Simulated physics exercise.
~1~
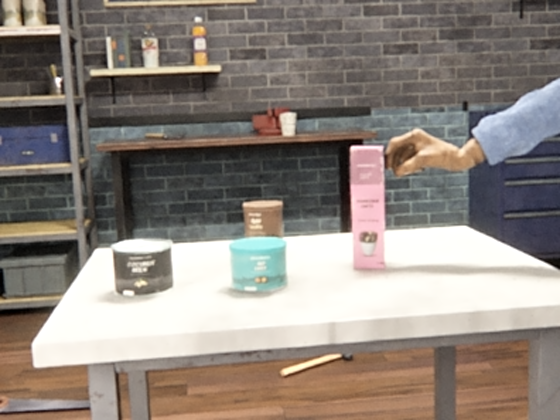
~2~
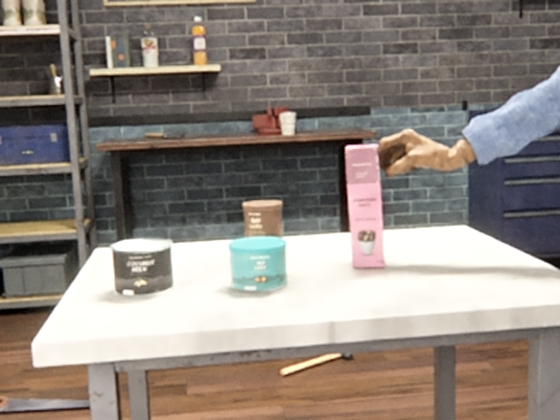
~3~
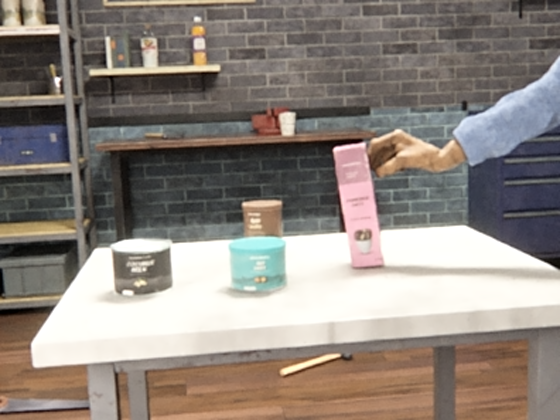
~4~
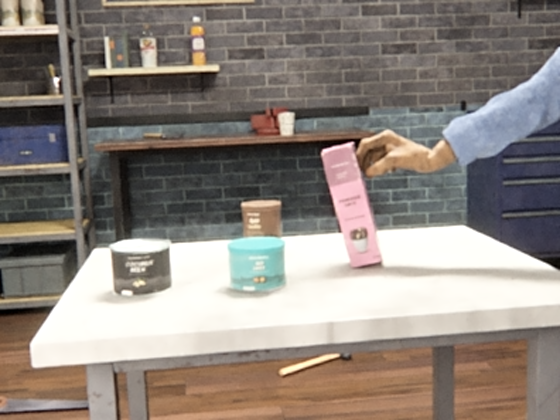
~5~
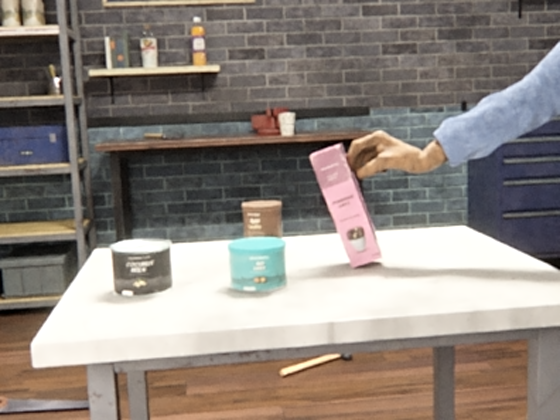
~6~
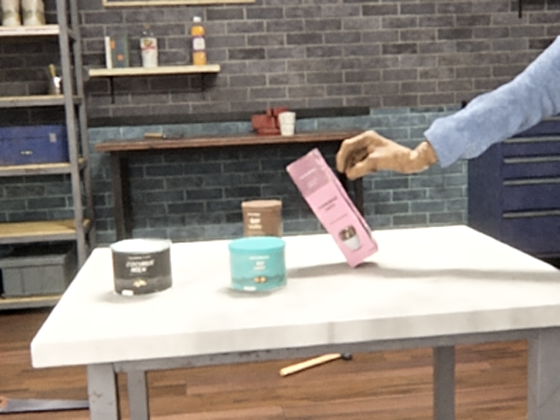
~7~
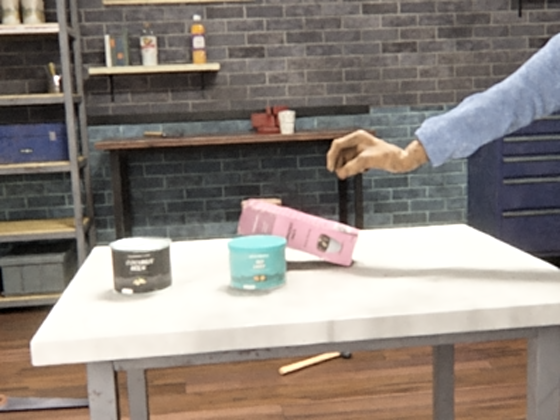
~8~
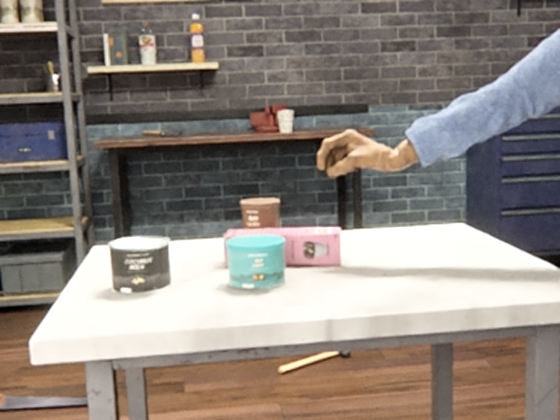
The clip opens on a white table holding a black tub, a turquoise tub, a brown tin and a tall pink carton, with a hand in a blue sleeve reaching in from the right to the carton's upper part. The hand pushes leftward, and the upright carton starts to lean to the left. It tilts steadily further as the hand follows. Then it tips past the fingers and drops onto its side toward the brown tin. It ends lying behind the turquoise tub, the hand hovering above, while the tubs and tin stay in place.
